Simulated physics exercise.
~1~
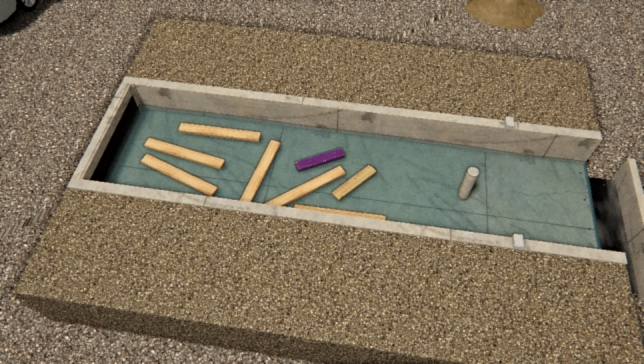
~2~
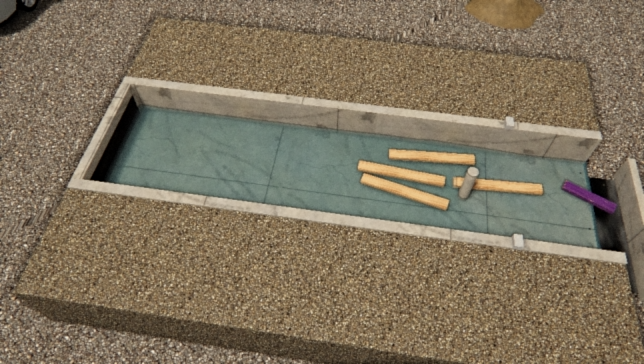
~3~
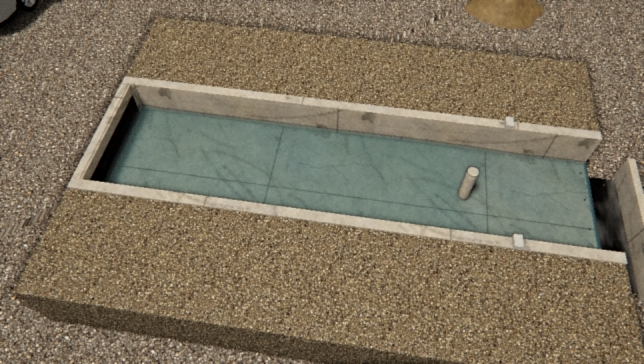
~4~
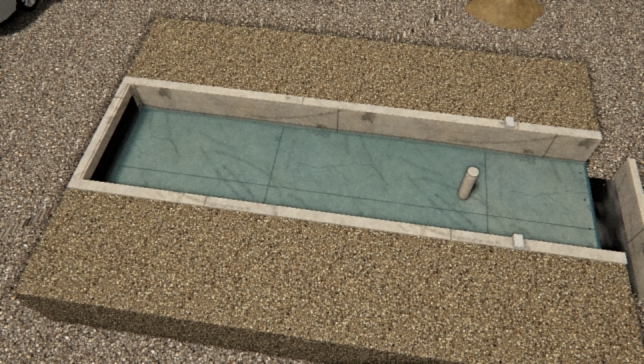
Wooden planks and one shorter purple board float on shallow blue-green water in a straight, pale-walled channel, seen from above at an angle, with brown gravel banks on both sides. A small grey post stands toward the right, near pale marks on the walls, and an opening lies at the far right end. The pieces drift rightward along the channel. The purple board reaches the opening past the marks, while a few tan planks trail behind it, gathered around the post. Then all of them are gone, and only the post remains in the empty water.
